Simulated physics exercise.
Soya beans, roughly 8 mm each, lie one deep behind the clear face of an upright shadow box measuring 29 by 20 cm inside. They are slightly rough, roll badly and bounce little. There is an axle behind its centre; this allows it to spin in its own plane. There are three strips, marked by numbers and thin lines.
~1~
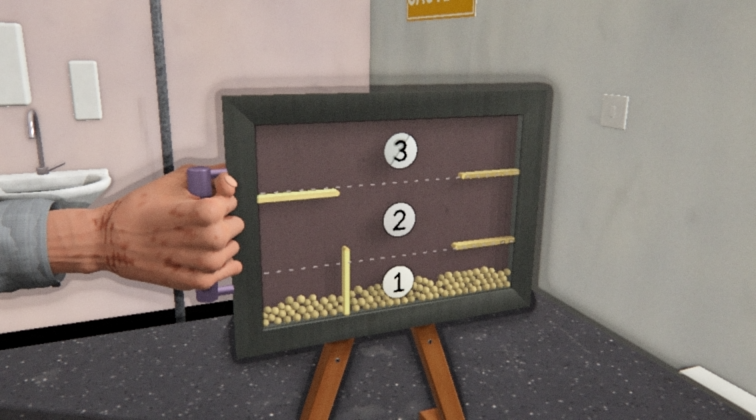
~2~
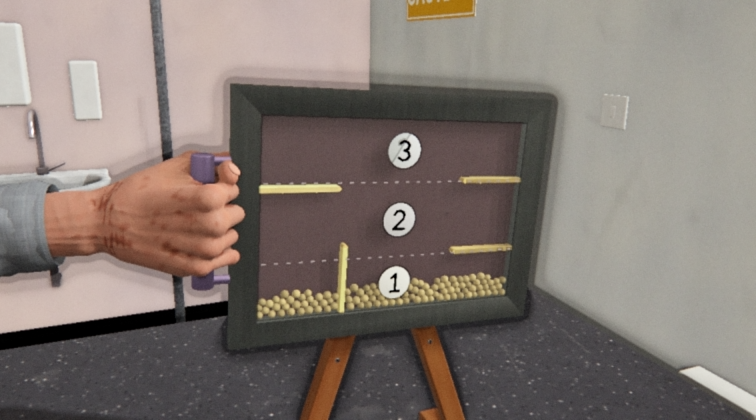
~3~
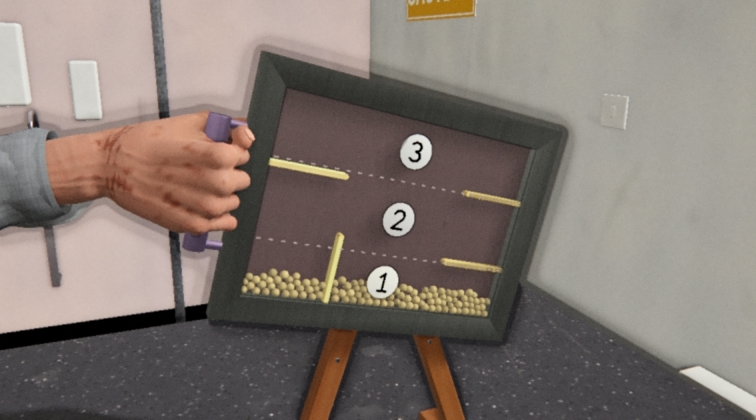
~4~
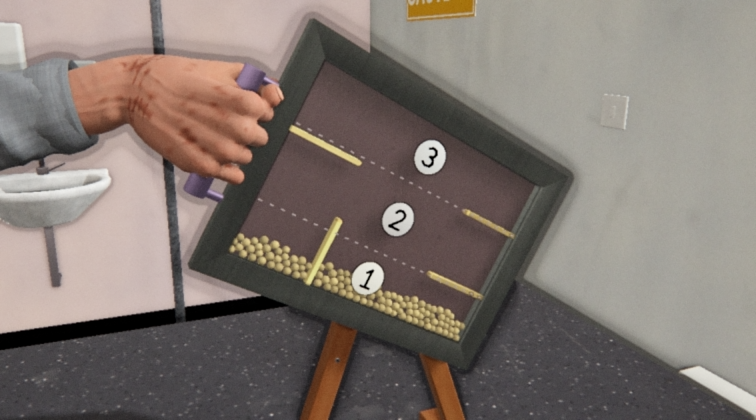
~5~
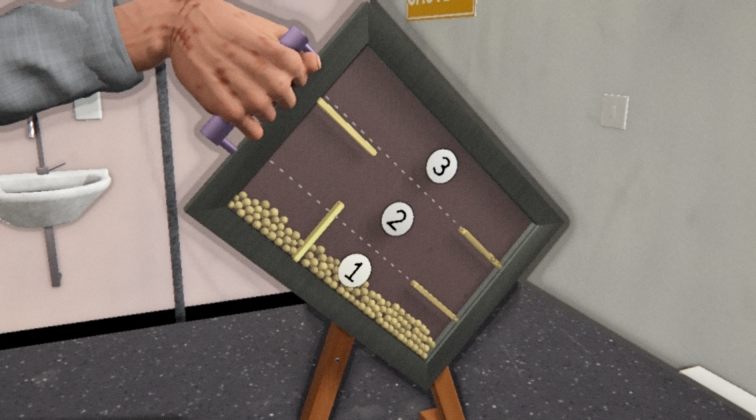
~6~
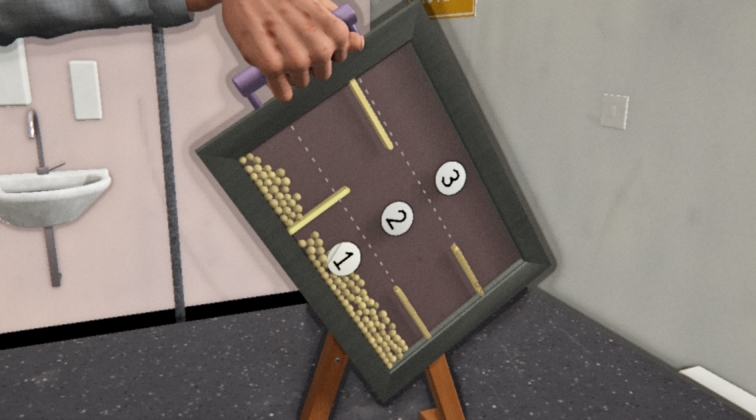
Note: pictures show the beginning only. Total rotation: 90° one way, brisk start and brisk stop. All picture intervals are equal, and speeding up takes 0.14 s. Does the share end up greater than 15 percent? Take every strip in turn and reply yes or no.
In turn: No. 1 yes, 2 no, 3 no.
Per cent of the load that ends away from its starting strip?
Close to 10 % end up somewhere else.
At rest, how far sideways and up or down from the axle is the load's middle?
Left: About 6 cm; below: About 6 cm.
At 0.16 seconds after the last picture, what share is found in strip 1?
The share there is some 100 per cent.
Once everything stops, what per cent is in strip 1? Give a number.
Share: Approx. 90 %.
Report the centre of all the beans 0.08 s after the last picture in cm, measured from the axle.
Left by about 7 cm and below by about 5 cm.
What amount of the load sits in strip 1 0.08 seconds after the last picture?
Some 100 per cent.
Then, 0.08 s later than the last picture, it stands 75° clockwise; the beans' middle is 7 cm left of and 5 cm below the centre; no. 1, 100 %.
Then, 0.16 s later than the last picture, it stands 87° clockwise; the beans' middle is 8 cm left of and 4 cm below the centre; no. 1, 100 %.
Then, 0.23 s later than the last picture, it stands 90° clockwise; the beans' middle is 7 cm left of and 4 cm below the centre; no. 1, 95 %, no. 2, 5 %.
All still 1.4 s after it, it stands 90° clockwise; no. 1, 90 %, no. 2, 5 %, no. 3, 5 %.
